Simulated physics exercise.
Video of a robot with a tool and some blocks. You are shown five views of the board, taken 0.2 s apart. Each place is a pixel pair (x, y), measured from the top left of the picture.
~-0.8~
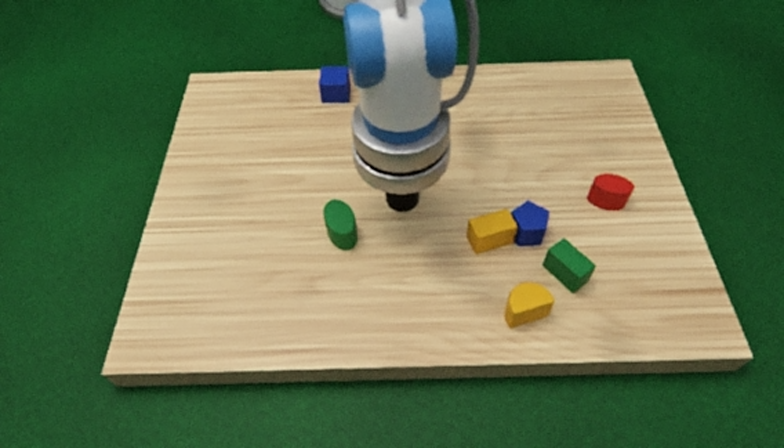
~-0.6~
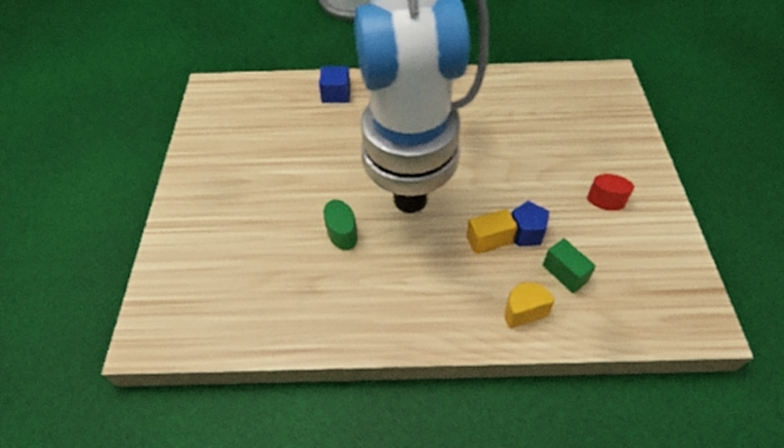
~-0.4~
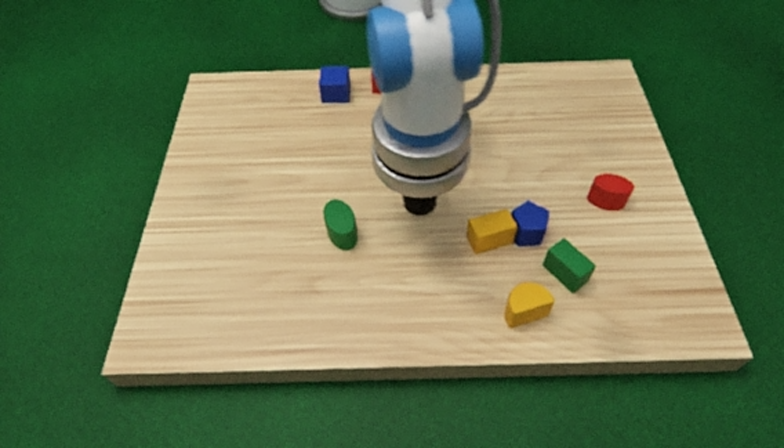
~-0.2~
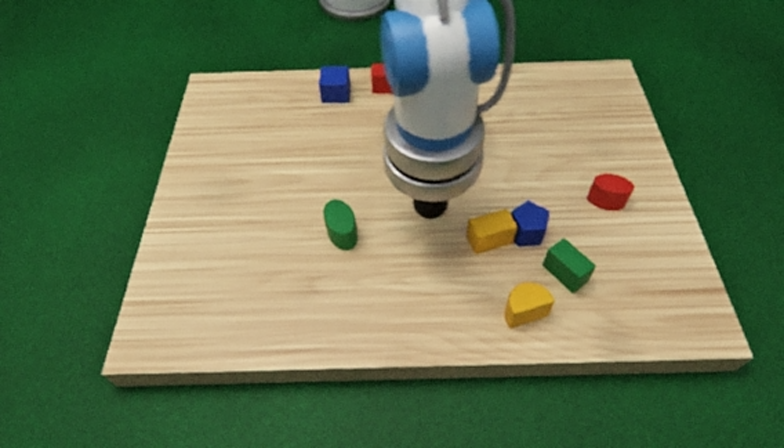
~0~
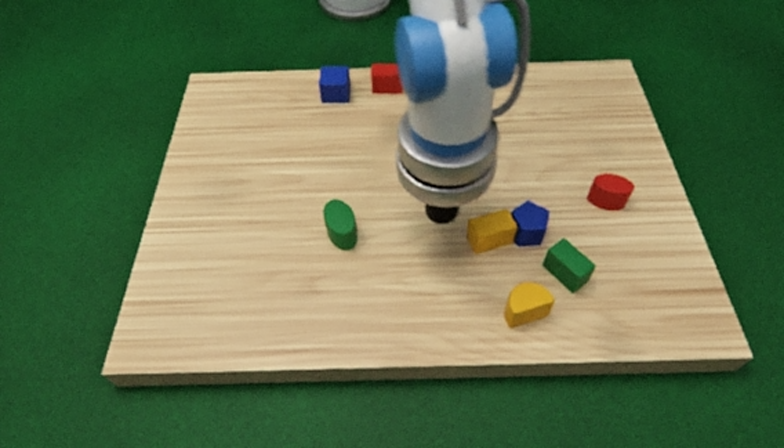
A blue and white robot arm slid its black-tipped tool slowly rightward over a wooden board, nearing the yellow rectangular block beside the blue one, while all the colored blocks stayed still.
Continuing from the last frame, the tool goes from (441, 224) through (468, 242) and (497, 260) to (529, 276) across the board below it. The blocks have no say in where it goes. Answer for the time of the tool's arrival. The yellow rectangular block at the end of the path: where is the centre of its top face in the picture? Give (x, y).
I'd place it at (563, 250), taking the centre of its top.
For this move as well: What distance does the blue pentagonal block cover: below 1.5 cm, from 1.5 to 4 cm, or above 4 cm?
It shifts 1.5 to 4 cm.
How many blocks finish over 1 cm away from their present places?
In total, three or more blocks get moved by over 1 cm.
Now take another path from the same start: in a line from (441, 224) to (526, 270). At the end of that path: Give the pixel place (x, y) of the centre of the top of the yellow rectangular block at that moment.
Its top middle: (565, 256).
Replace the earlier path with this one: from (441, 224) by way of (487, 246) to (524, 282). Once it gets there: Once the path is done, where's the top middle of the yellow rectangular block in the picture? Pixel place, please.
Put as a pixel place, it's (561, 262).
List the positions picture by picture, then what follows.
Tip of the tool at (402, 200), middles of tops, yellow rectangular block at (493, 223), yellow D-shaped block at (529, 297), blue pentagonal block at (532, 216), green rectangular block at (572, 257), in the first frame.
Tool at (410, 201), nothing pushed, in the second frame.
Tool at (420, 203), nothing pushed, in the third frame.
Tool at (430, 206), nothing pushed, in the fourth frame.
Tool at (442, 211), yellow rectangular block at (493, 223), yellow D-shaped block at (529, 297), blue pentagonal block at (532, 216), green rectangular block at (572, 257), in the fifth frame.
On the path given first. One third of the way, tool at (470, 230); yellow rectangular block at (512, 229), turned 15° anticlockwise; blue pentagonal block at (543, 214), turned 15° anticlockwise.
Two thirds of the way, tool at (501, 248); yellow rectangular block at (534, 243), turned 60° anticlockwise; blue pentagonal block at (549, 213), turned 35° anticlockwise.
At the end, tool at (533, 265); yellow rectangular block at (563, 250), turned 95° anticlockwise; yellow D-shaped block unmoved; blue pentagonal block at (551, 212), turned 40° anticlockwise; green rectangular block at (596, 259), turned 15° clockwise.
